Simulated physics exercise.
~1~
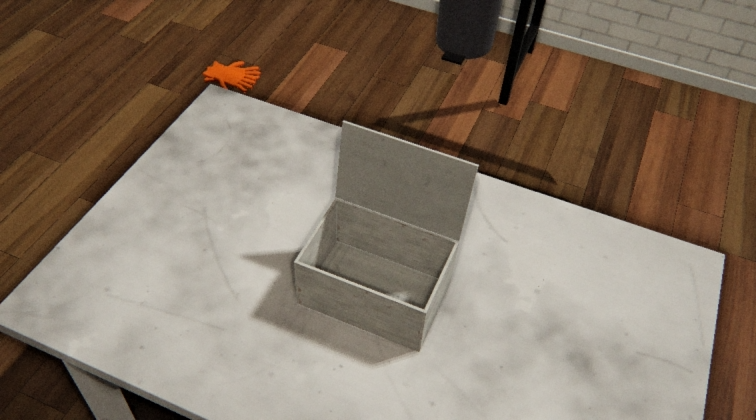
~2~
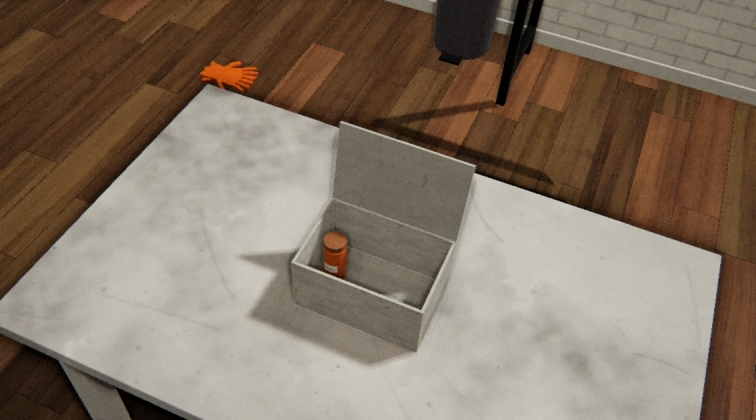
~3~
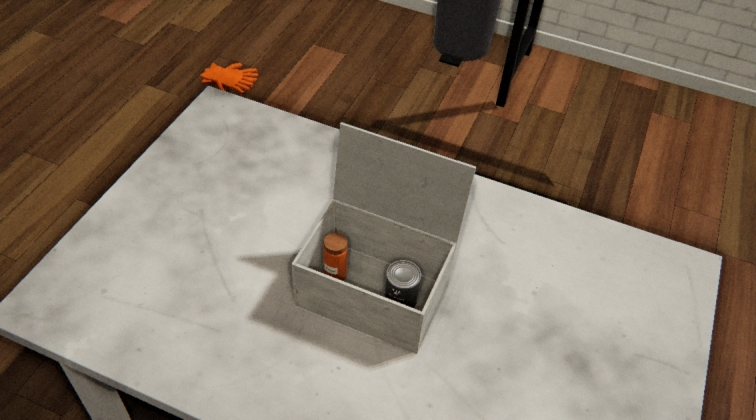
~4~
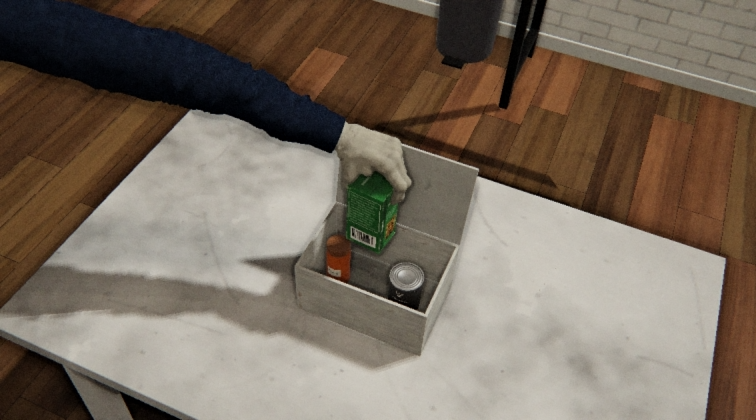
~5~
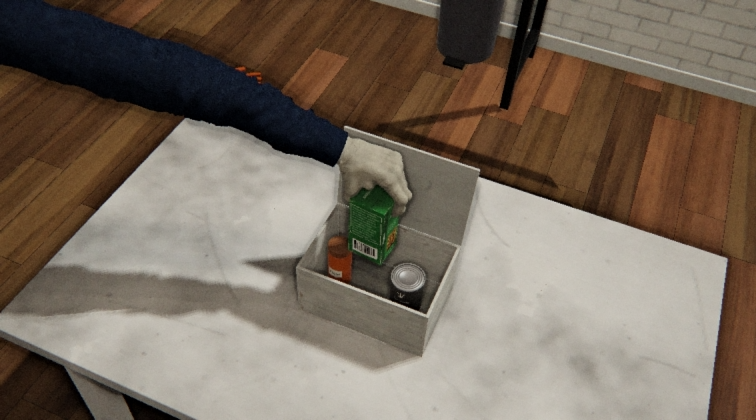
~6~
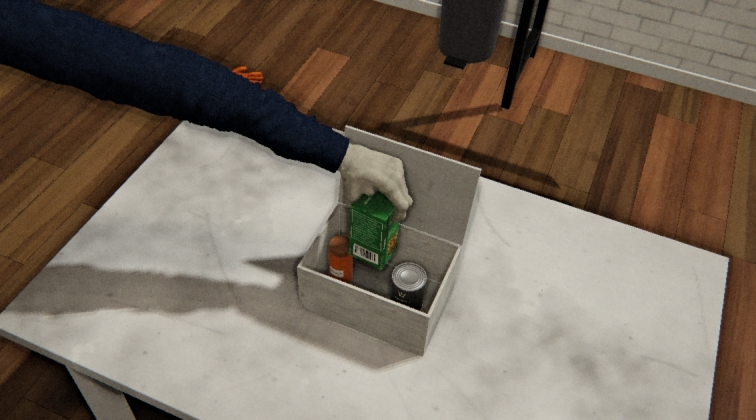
At first, an open gray box sits empty on a marble-patterned table, and then an orange shaker appears inside it, followed by a gray can to its right. A gloved hand on a dark blue sleeve then reaches in from the left and lowers a green carton between them, still gripping it.
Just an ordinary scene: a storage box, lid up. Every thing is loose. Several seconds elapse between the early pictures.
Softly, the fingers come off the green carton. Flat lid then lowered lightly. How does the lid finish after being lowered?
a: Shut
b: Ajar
b, ajar.
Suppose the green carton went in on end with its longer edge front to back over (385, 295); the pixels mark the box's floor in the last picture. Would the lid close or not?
Result: Lid drops fully.
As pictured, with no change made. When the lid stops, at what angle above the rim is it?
Roughly 25 degrees above the rim.
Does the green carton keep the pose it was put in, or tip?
Observation: The green carton keeps the set orientation.
Then, 0.30 s later than the last frame, green carton moved about its own width near (373, 264).
Then, 1.40 s later than the last frame, lid 78° above the rim; green carton moved about its own width near (373, 264).
Then, 1.60 s later than the last frame, lid 59° above the rim; green carton moved about its own width near (373, 264).
Then, 1.80 s later than the last frame, lid 31° above the rim; green carton moved about its own width near (373, 264).
When it is over, lid 23° above the rim; moved from the start, green carton; the other 2 as before. End places, in pixels of the last picture, green carton near (373, 264).
